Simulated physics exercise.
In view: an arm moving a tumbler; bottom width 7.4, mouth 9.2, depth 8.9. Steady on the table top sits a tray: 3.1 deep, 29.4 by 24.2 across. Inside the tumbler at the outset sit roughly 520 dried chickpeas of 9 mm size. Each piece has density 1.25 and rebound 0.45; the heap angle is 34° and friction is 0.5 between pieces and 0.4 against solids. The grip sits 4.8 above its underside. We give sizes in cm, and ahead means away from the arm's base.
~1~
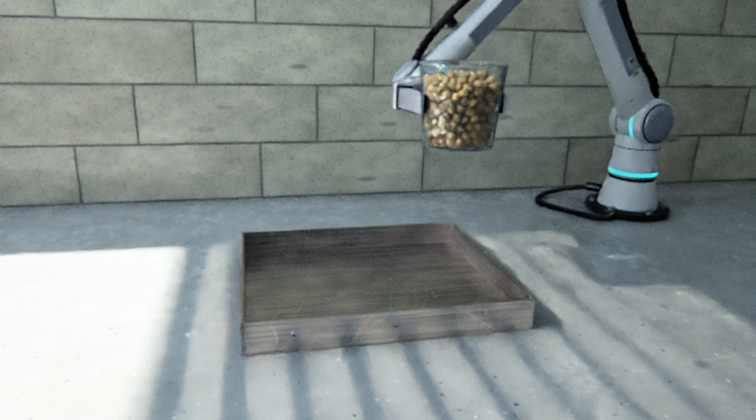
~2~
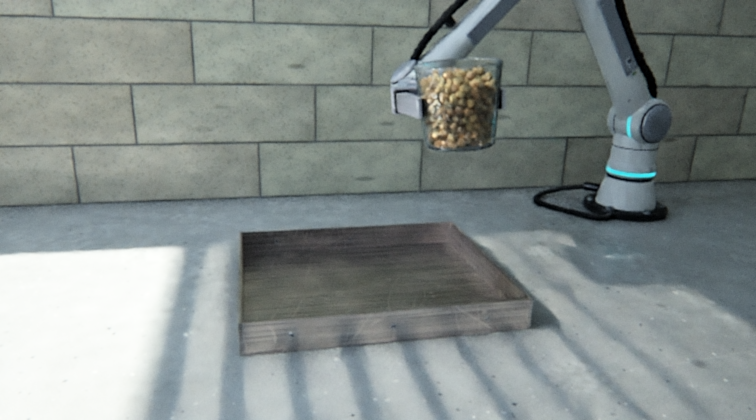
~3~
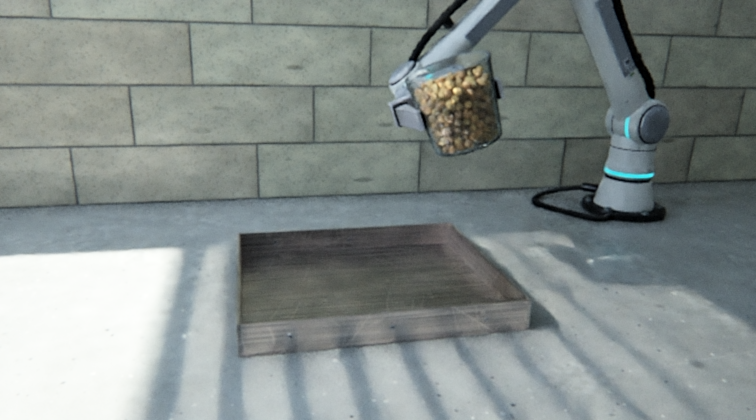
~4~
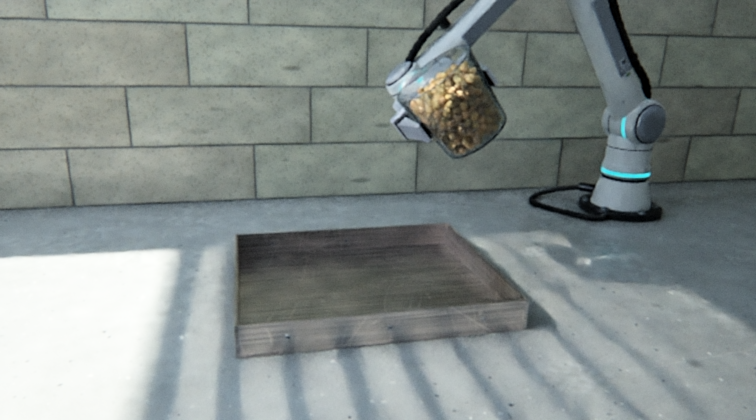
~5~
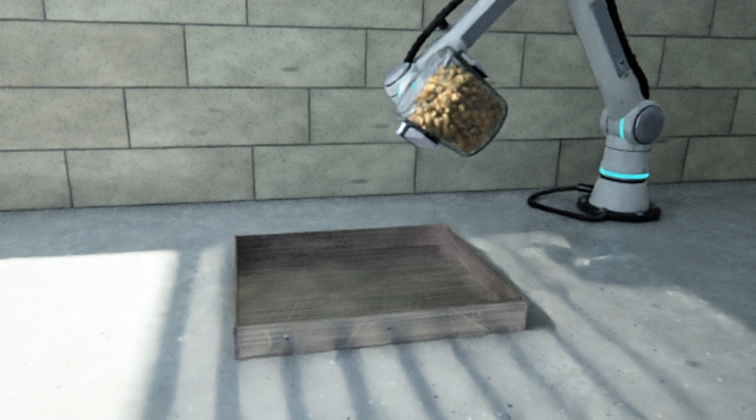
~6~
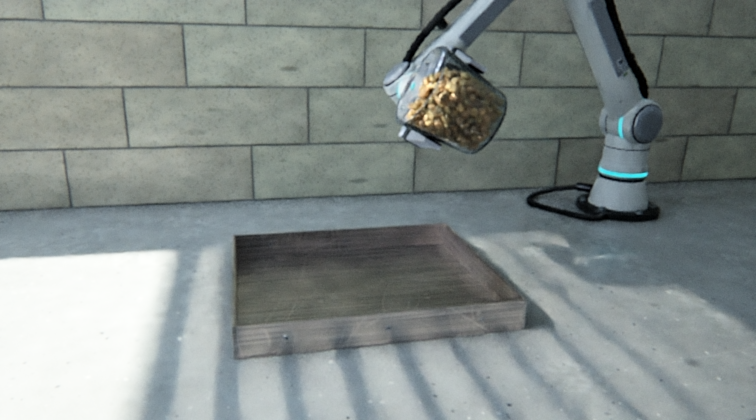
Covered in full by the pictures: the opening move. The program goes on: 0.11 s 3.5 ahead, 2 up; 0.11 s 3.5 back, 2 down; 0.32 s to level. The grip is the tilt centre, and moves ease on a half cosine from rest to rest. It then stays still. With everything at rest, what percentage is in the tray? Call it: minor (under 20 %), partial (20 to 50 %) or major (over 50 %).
My call is partial.
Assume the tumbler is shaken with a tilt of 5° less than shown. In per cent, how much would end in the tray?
Near 35 %.
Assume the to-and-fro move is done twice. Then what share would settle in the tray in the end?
About 55 %.
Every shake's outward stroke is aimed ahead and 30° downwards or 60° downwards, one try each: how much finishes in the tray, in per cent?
Near 15 and 5 percent respectively.
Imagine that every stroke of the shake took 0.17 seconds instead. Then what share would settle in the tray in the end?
About 10 per cent in that case.
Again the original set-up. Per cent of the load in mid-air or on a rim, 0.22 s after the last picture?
I'd put it near 22 per cent.
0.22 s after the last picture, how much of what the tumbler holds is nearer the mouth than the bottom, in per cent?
Close to 75 in a hundred.
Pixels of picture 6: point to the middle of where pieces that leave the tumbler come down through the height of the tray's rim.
Around (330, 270).
Then, 0.22 s on, tilted 61° forward, highest piece 25 above the table; 401 in the tumbler, 116 in flight or on a rim.
Then, 0.43 s on, tilted 16° forward, highest piece 26 above the table; 306 in the tumbler, 206 in the tray, 5 in flight or on a rim.
Then, 0.74 s on, level, highest piece 24 above the table; 306 in the tumbler, 205 in the tray, 5 on the table or floor, 1 in flight or on a rim.
Then, 1.79 s on, level, highest piece 24 above the table; 306 in the tumbler, 205 in the tray, 6 on the table or floor.
In the end, 306 in the tumbler, 205 in the tray, 6 on the table or floor. That is 40 % in the tray.
